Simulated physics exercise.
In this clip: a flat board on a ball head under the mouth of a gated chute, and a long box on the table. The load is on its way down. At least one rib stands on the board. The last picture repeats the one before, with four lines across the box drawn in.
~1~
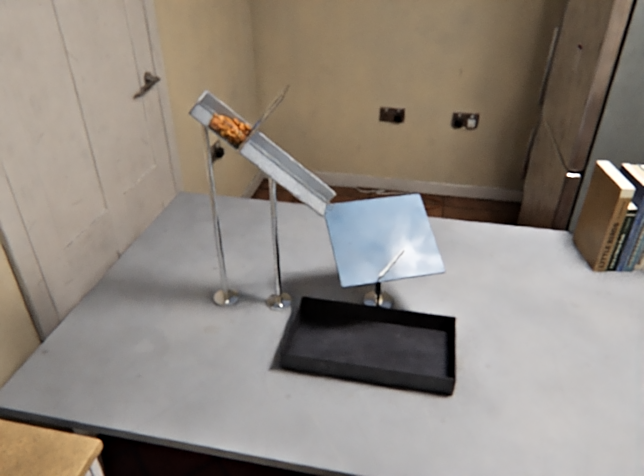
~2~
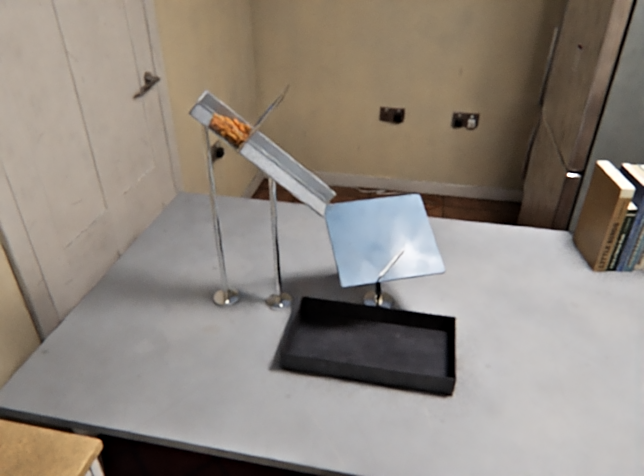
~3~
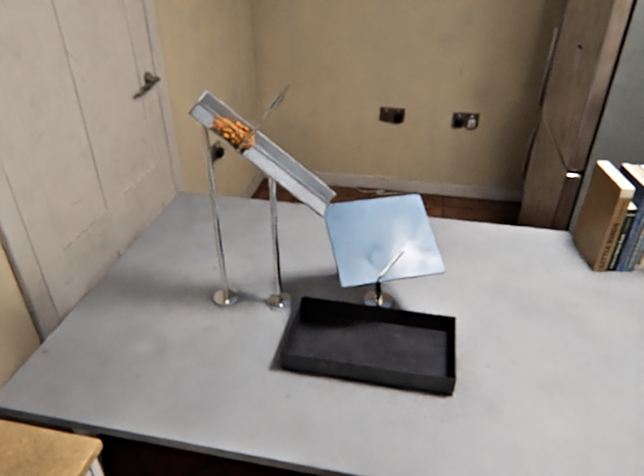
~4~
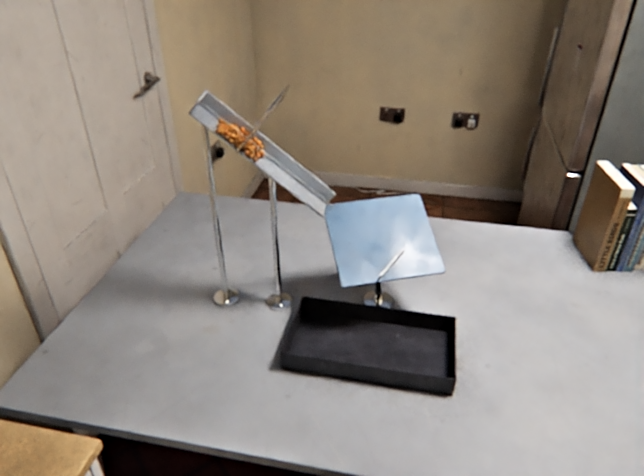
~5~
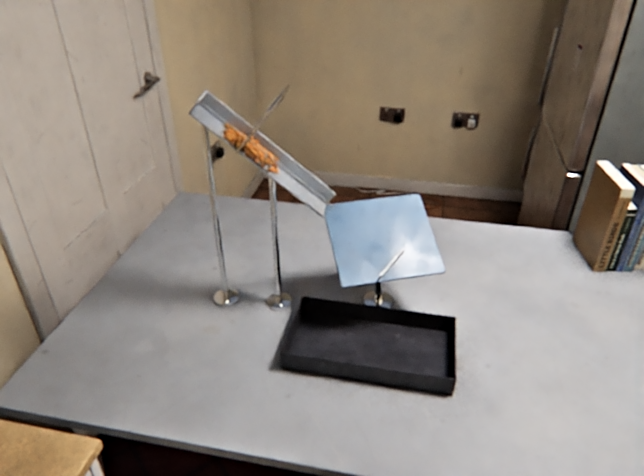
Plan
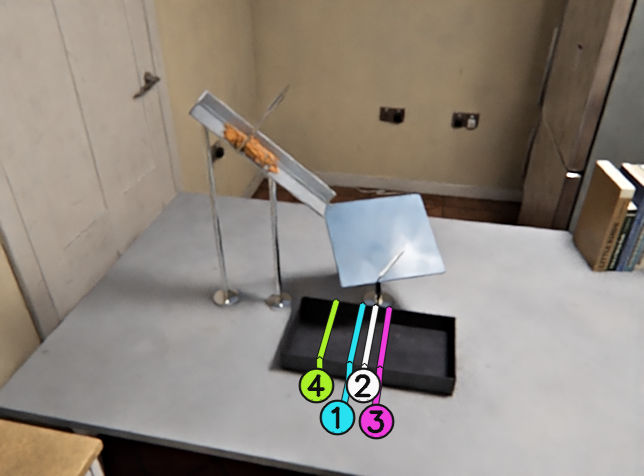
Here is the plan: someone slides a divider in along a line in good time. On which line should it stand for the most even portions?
It is 2.
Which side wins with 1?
More lands on the right.
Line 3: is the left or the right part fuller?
Left.
On the marked copy, line 1 crosses the front rim at (349, 363); line 2 crosses the front rim at (364, 365); line 3 crosses the front rim at (380, 368); line 4 crosses the front rim at (319, 358).
With 1, of what is caught, a stray few on the left of the divider, nearly all on the right.
With 2, of what is caught, about two thirds on the left of the divider, about a third on the right.
With 3, of what is caught, most on the left of the divider, a small part on the right.
With 4, of what is caught, none on the left of the divider, all on the right.
